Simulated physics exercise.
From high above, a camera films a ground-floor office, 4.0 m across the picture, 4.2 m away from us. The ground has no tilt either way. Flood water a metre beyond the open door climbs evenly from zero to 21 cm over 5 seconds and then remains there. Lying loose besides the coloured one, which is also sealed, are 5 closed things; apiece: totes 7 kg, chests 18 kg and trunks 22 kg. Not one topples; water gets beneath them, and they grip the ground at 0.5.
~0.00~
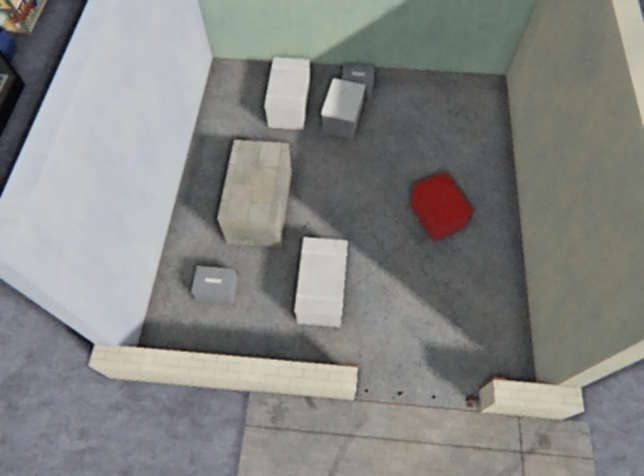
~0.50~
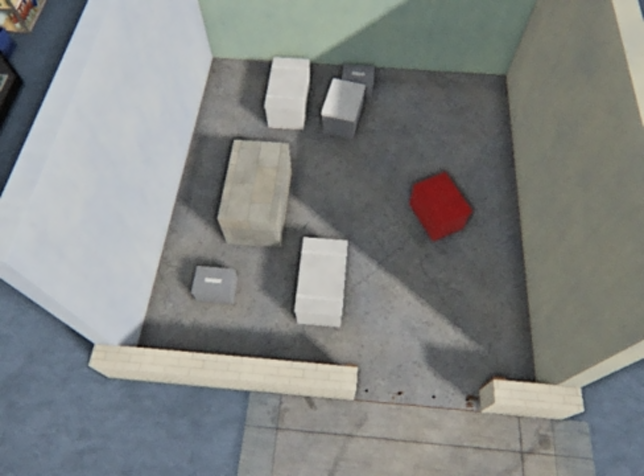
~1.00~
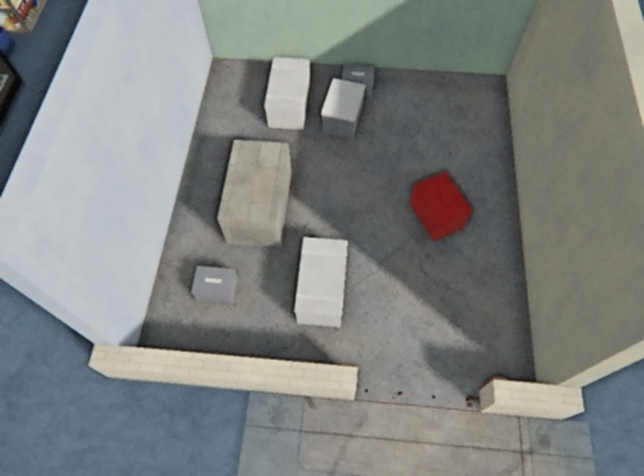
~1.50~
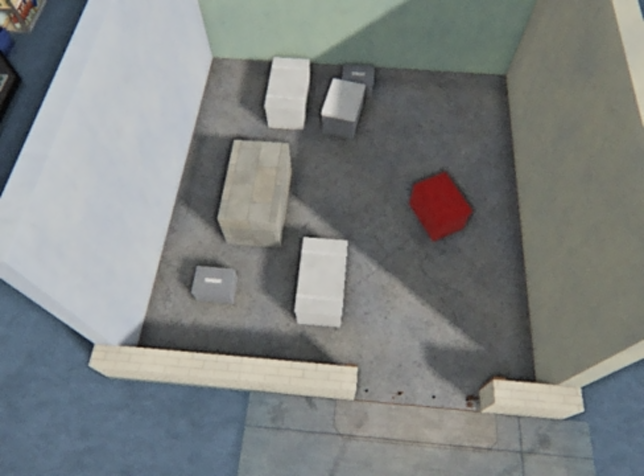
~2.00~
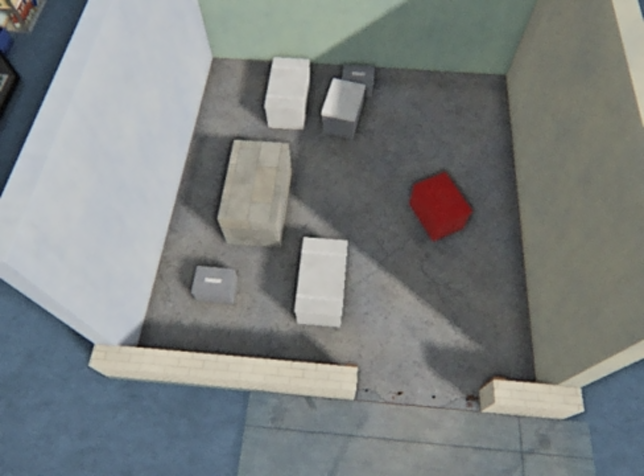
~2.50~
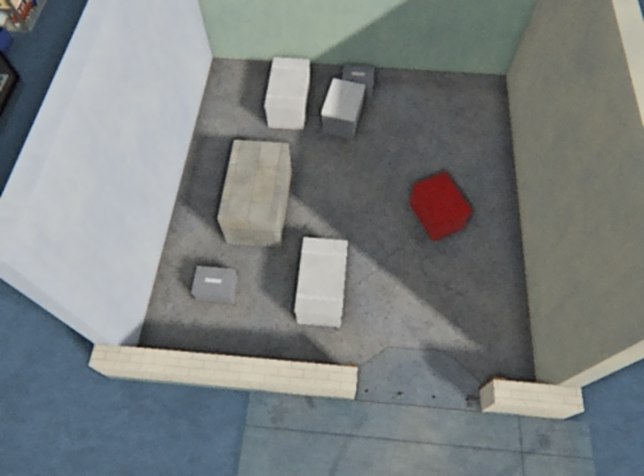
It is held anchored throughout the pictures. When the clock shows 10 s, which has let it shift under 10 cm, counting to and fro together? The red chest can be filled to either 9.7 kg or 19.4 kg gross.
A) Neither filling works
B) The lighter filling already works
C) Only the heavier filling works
A, neither filling works.
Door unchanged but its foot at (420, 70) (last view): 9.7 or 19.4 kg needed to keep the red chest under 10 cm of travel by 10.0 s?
Both masses fail.
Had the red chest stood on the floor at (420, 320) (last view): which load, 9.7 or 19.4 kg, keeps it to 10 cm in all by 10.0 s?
So neither weight works.
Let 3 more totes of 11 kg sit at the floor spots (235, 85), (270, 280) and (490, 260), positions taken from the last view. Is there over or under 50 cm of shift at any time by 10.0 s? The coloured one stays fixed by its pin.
In the order given, within the mark, then within the mark, and last beyond the mark.
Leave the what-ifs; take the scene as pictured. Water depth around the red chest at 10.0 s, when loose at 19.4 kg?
Close to 14 cm deep.
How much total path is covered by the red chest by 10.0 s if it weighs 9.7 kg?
250 cm, roughly.
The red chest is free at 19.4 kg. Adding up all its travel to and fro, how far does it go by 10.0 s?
I'd say close to 150 cm in total.
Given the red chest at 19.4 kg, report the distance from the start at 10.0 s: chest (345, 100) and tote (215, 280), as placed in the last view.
In turn: 60 cm, 0 cm.
After 3.5 s the red chest would be 0 cm from its start with 9.7 kg and 0 cm from its start with 19.4 kg; 0 cm of water round it then.
After 4.5 s the red chest would be 3 cm from its start with 9.7 kg and 0 cm from its start with 19.4 kg; 4 cm of water round it then.
After 7.0 s the red chest would be 164 cm from its start with 9.7 kg and 29 cm from its start with 19.4 kg; 6 cm of water round it then.
After 10.0 s the red chest would be 193 cm from its start with 9.7 kg and 162 cm from its start with 19.4 kg; 14 cm of water round it then.
